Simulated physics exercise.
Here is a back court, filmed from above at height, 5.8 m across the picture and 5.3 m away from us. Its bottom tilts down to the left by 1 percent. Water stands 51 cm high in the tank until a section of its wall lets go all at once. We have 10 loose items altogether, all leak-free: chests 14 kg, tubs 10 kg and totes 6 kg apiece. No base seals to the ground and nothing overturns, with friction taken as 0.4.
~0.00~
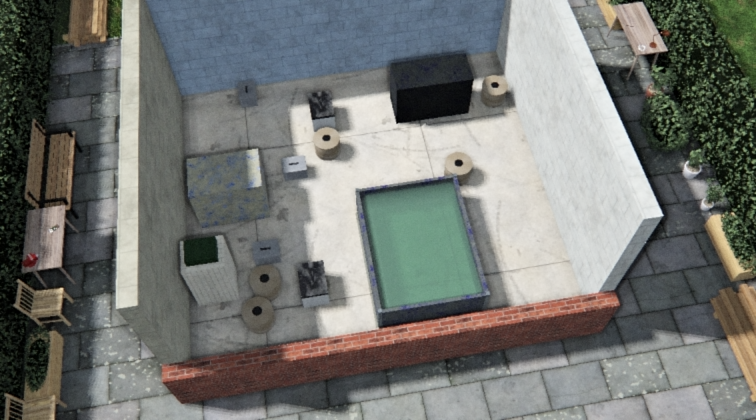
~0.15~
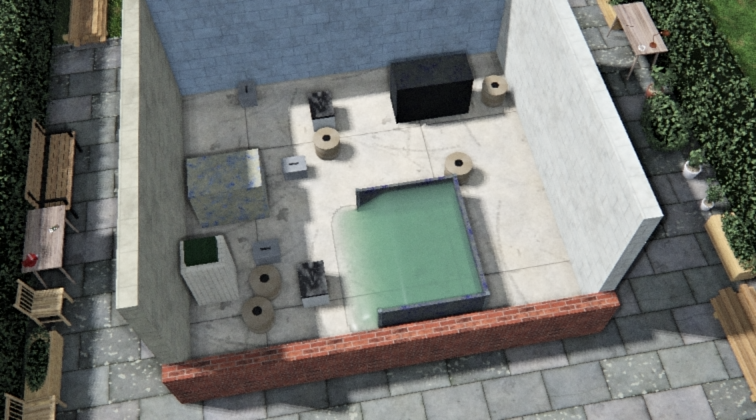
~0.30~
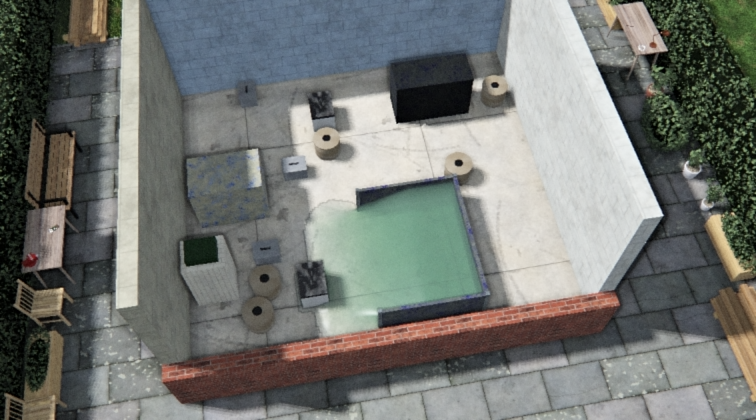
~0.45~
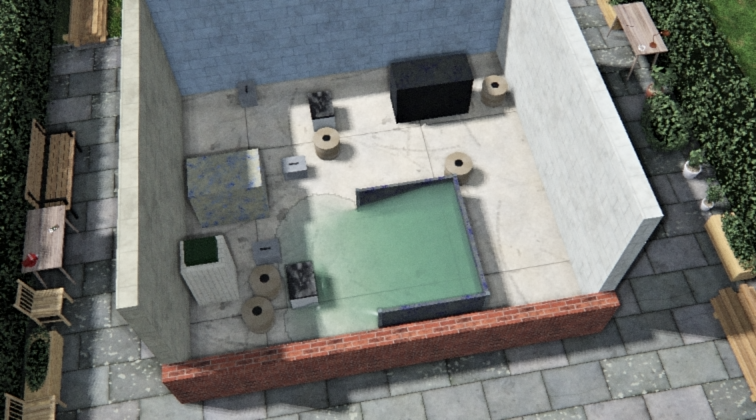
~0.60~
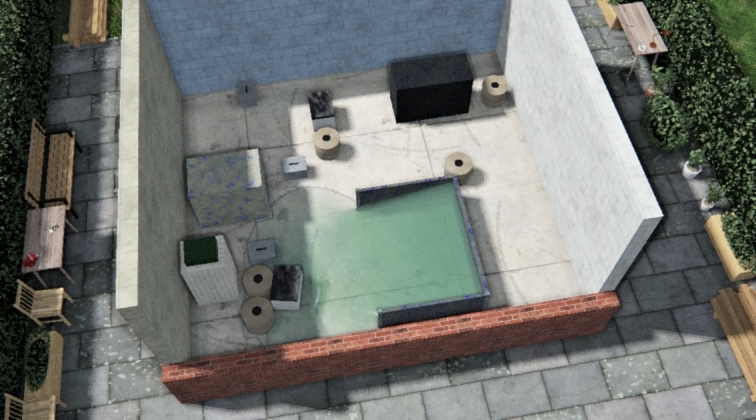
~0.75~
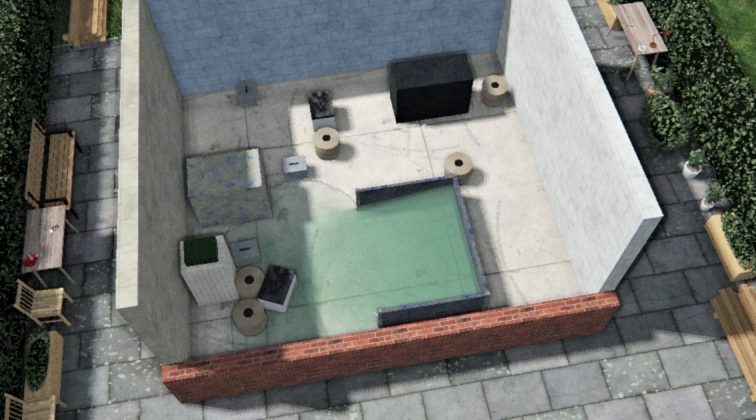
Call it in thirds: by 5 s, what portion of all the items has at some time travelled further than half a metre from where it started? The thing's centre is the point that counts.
The portion is at least two thirds.
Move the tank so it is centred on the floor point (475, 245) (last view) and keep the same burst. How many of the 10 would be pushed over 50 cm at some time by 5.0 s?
Result: 6.
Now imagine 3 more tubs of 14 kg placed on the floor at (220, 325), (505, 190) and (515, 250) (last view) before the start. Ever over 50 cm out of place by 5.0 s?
Check, in order - exceeded, not exceeded, not exceeded.
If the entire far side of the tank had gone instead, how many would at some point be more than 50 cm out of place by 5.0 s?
That gives 4 of them.
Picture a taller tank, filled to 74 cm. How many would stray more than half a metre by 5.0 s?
The count would be 8.
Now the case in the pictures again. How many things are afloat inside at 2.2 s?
At that time, 4.
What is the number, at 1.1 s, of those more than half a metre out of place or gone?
I count 3 of them.
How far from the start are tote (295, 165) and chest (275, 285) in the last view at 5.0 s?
Shifts in order: 120 cm; 100 cm.
After 1.1 s 3 of 10 are over 50 cm from their spots; 2 afloat.
After 2.2 s 4 of 10 are over 50 cm from their spots; 4 afloat.
After 3.5 s 2 of 10 are over 50 cm from their spots; 5 afloat.
After 5.0 s 6 of 10 are over 50 cm from their spots, and 7 have been at some point; 6 afloat.
